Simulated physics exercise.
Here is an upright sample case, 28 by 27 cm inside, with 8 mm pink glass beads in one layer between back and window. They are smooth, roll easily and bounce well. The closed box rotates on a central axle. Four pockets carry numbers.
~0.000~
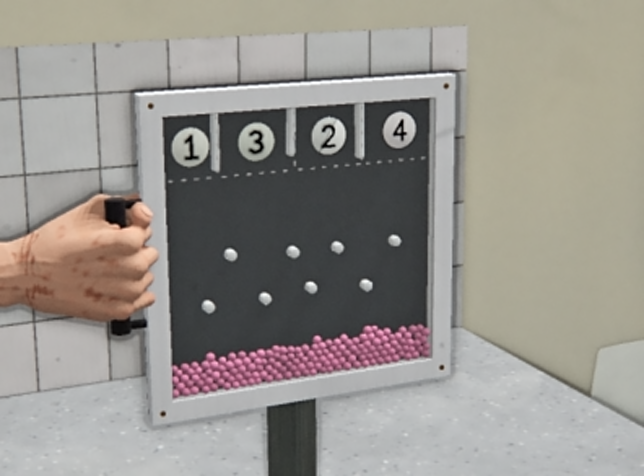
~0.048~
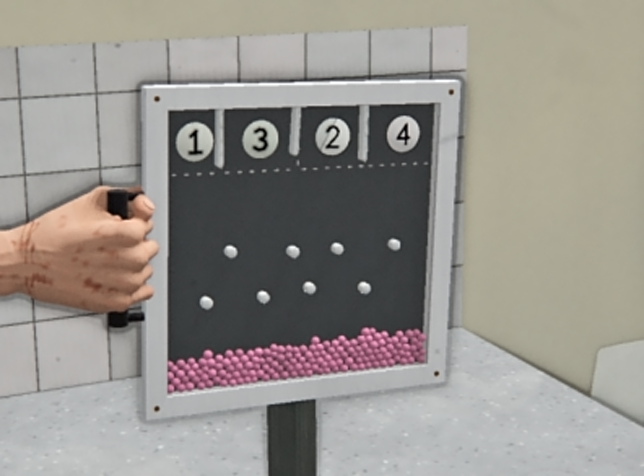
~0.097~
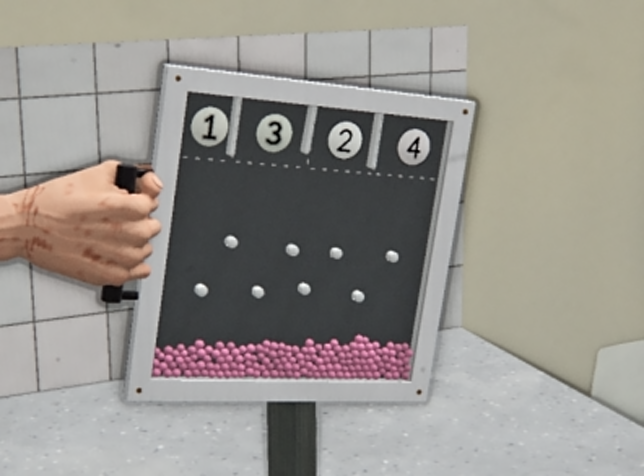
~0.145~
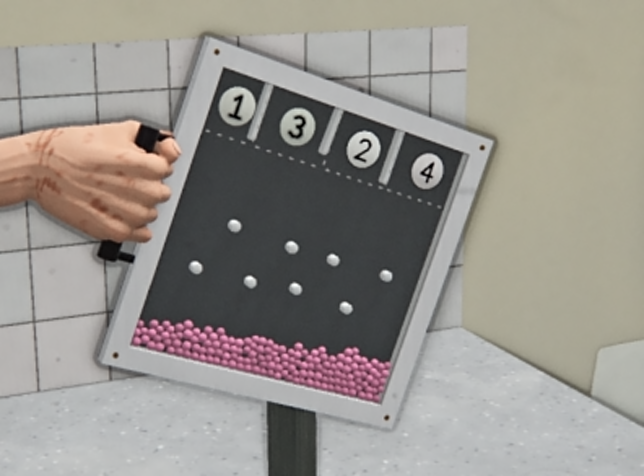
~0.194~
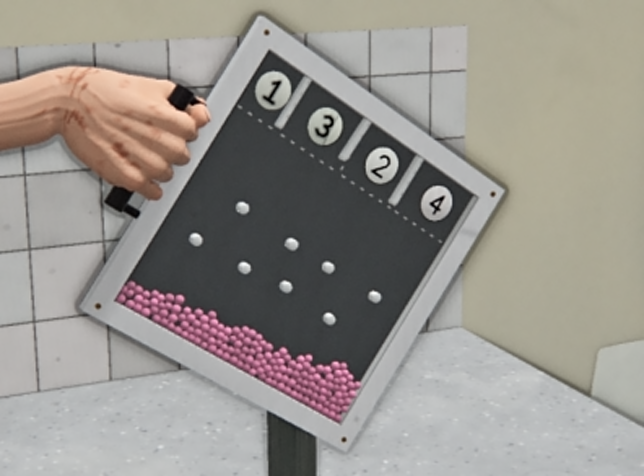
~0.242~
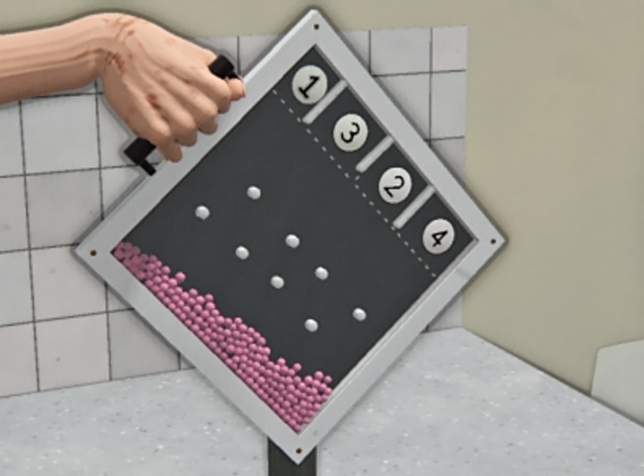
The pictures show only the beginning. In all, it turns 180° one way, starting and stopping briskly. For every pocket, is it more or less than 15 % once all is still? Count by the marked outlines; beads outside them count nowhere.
No. 1: Less, no. 2: More, no. 3: Less, no. 4: More than 15 %.
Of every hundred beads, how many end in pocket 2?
Some 30 per cent.
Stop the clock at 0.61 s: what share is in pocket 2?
About 0 per cent.
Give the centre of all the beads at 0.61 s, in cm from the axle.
Some 9 cm left and 5 cm below.
After 0.43 s, it stands 103° clockwise; the beads' middle is 10 cm left of and 5 cm below the centre; nothing in the marked areas.
After 0.61 s, it stands 154° clockwise; the beads' middle is 9 cm left of and 5 cm below the centre; no. 4, 20 %.
After 0.77 s, it stands 180° clockwise; the beads' middle is 9 cm left of and 6 cm below the centre; no. 2, 5 %, no. 4, 45 %.
All still by 2.2 s, it stands 180° clockwise; no. 1, 0 %, no. 2, 30 %, no. 3, 5 %, no. 4, 50 %, elsewhere 15 %.
